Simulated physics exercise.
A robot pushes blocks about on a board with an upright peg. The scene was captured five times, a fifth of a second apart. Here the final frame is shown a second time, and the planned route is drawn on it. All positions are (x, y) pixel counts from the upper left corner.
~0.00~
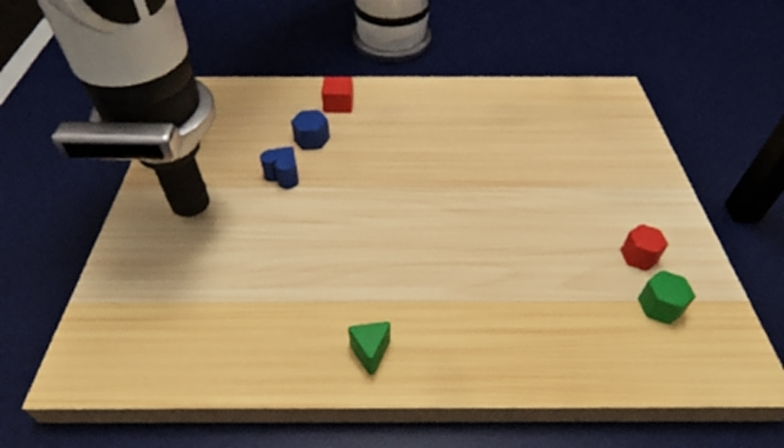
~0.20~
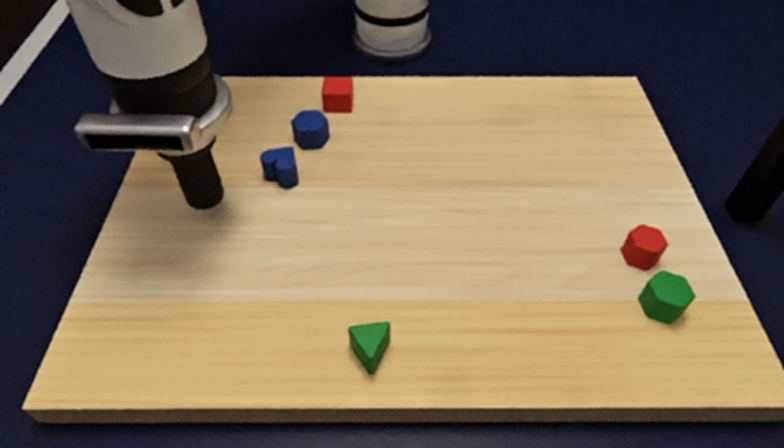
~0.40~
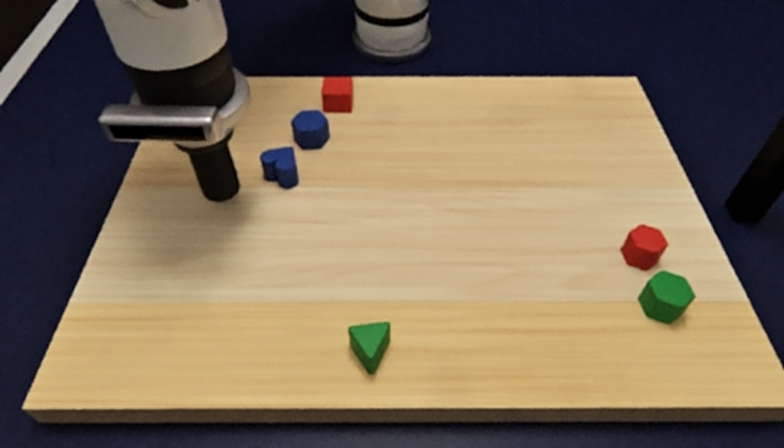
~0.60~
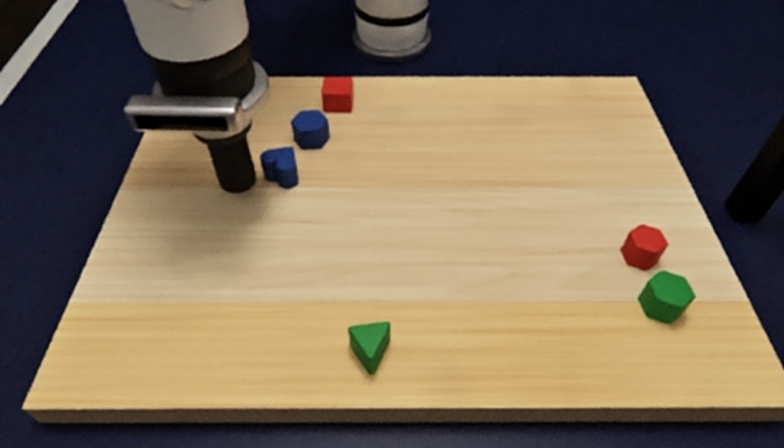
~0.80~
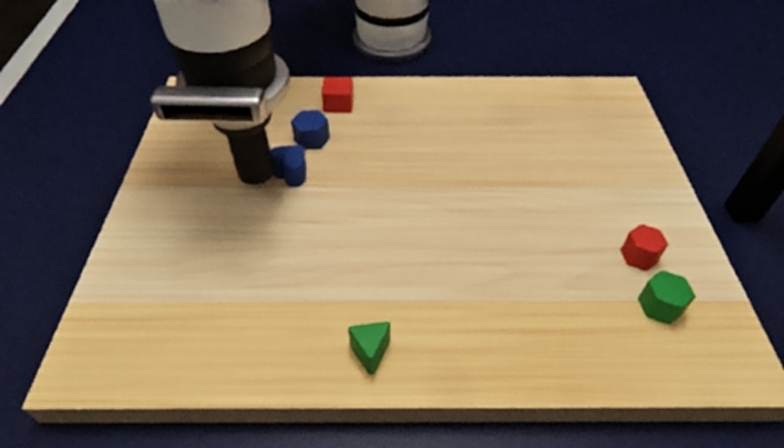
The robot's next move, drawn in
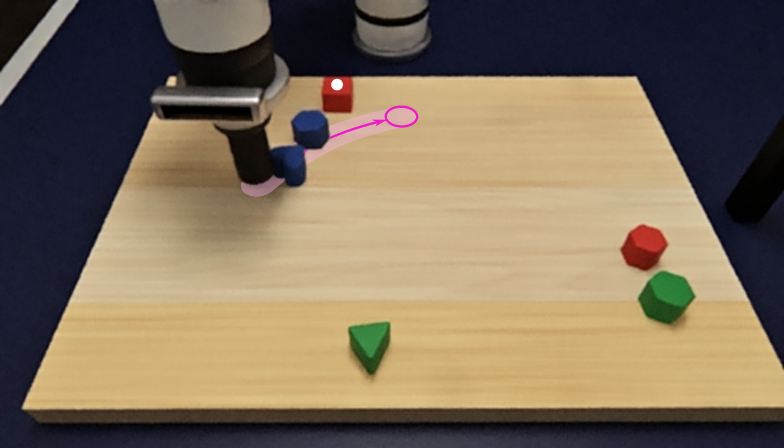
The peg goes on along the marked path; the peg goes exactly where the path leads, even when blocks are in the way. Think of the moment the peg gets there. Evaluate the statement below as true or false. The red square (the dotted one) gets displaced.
This is true.
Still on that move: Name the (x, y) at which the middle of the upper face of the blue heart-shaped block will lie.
It will likely be found at (327, 142).
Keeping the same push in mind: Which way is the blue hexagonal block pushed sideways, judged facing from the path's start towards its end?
It heads left.
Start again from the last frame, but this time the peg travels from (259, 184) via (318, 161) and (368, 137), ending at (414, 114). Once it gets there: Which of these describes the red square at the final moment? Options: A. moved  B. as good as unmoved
Choice B: As good as unmoved.
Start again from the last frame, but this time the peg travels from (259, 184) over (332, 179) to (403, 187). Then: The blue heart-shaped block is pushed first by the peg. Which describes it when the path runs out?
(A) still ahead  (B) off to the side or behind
That would be B.
The drawn path runs from (259, 184) via (303, 152) and (351, 130), ending at (401, 116); the dot is on the red square.
The first path, step by step. One third of the way, peg at (302, 141); blue heart-shaped block at (323, 144), turned 85° clockwise; blue hexagonal block at (319, 111).
Two thirds of the way, peg at (351, 119); blue heart-shaped block at (327, 142), turned 105° clockwise; blue hexagonal block at (347, 90), turned 75° anticlockwise; red square at (340, 74), turned 20° anticlockwise.
At the end, peg at (402, 106); blue heart-shaped block at (327, 142), turned 105° clockwise; blue hexagonal block at (350, 89), turned 80° anticlockwise; red square at (340, 72), turned 25° anticlockwise.
